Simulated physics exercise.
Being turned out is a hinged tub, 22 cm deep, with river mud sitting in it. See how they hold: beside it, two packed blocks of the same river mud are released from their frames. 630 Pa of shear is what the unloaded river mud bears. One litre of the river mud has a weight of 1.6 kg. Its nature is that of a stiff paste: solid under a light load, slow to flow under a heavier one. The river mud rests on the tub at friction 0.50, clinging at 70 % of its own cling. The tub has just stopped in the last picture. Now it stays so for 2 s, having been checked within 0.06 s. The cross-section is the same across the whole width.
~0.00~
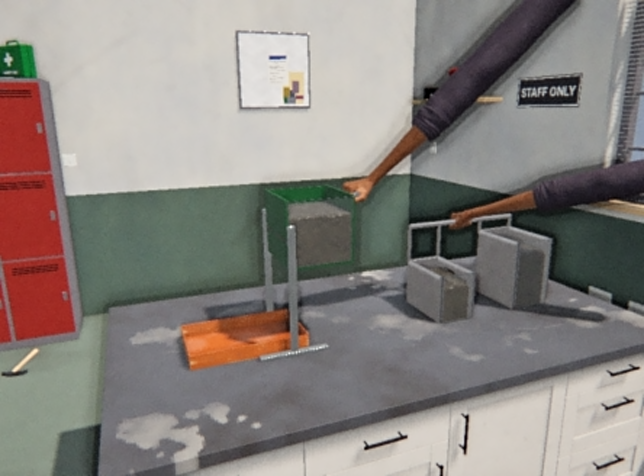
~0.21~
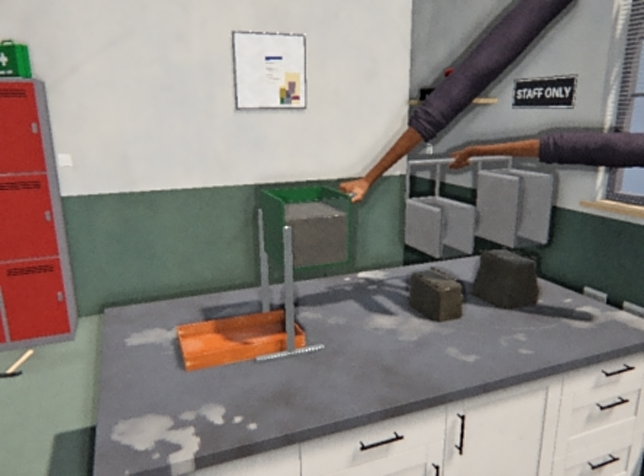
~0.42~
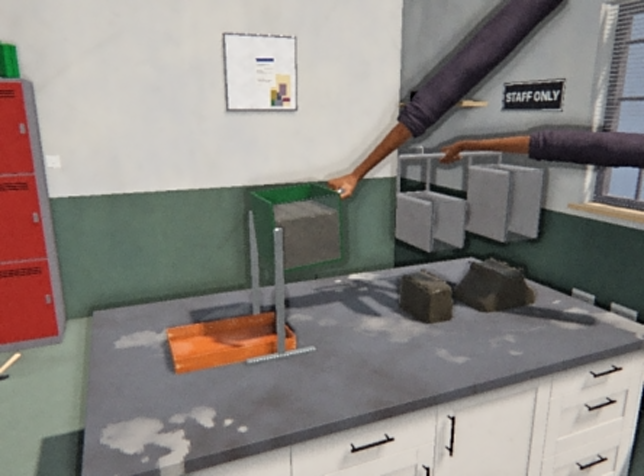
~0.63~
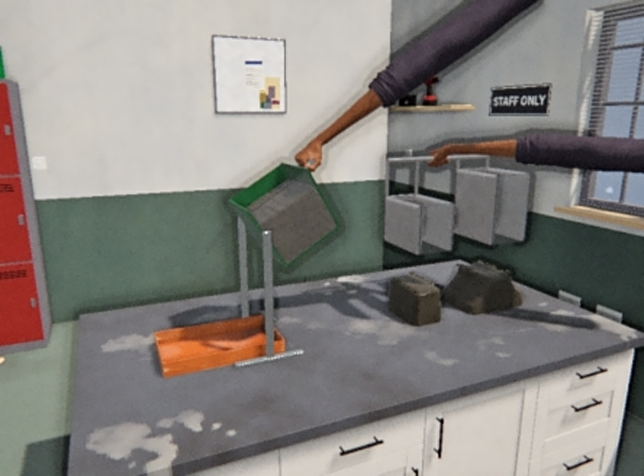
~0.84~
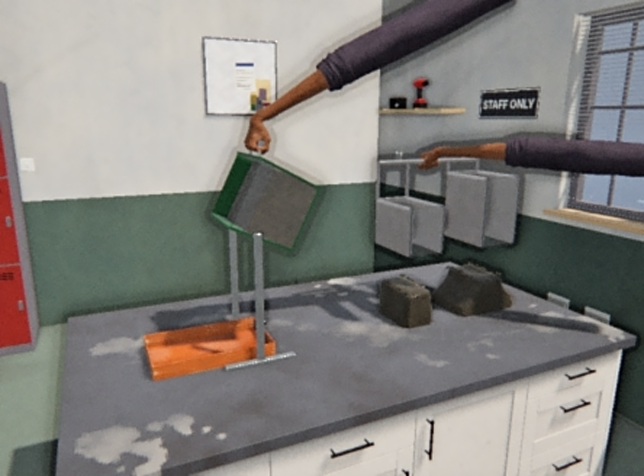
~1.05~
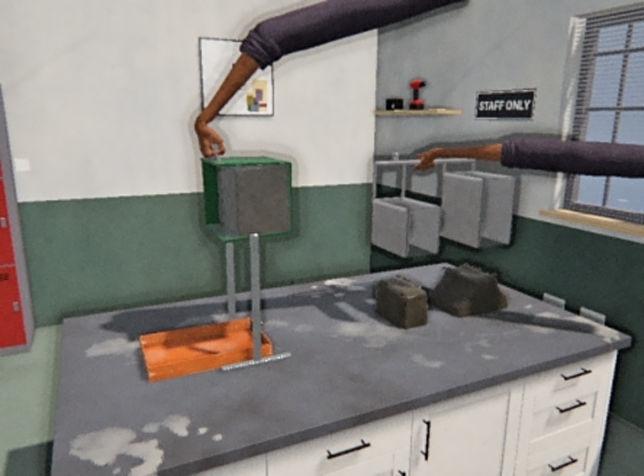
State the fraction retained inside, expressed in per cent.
Retained fraction: About 54 per cent.
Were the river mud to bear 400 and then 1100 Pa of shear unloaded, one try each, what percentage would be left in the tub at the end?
Roughly 45 % followed by roughly 100 %.
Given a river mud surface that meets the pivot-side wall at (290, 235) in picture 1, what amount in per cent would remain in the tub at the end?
About 90 %.
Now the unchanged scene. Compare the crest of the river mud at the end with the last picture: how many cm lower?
12 cm.
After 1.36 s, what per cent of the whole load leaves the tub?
About 18 percent.
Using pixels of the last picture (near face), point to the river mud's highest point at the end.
I'd point to somewhere around (273, 202).
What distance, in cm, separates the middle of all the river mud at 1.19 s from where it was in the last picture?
Around 4 centimetres.
After 1.19 s, the tub is at 91 degrees and holds 100 %.
After 1.36 s, the tub is at 91 degrees and holds 72 %.
After 1.53 s, the tub is at 91 degrees and holds 56 %.
After 1.70 s, the tub is at 91 degrees and holds 54 %.
After 3.05 s, the tub is at 91 degrees and holds 54 %.
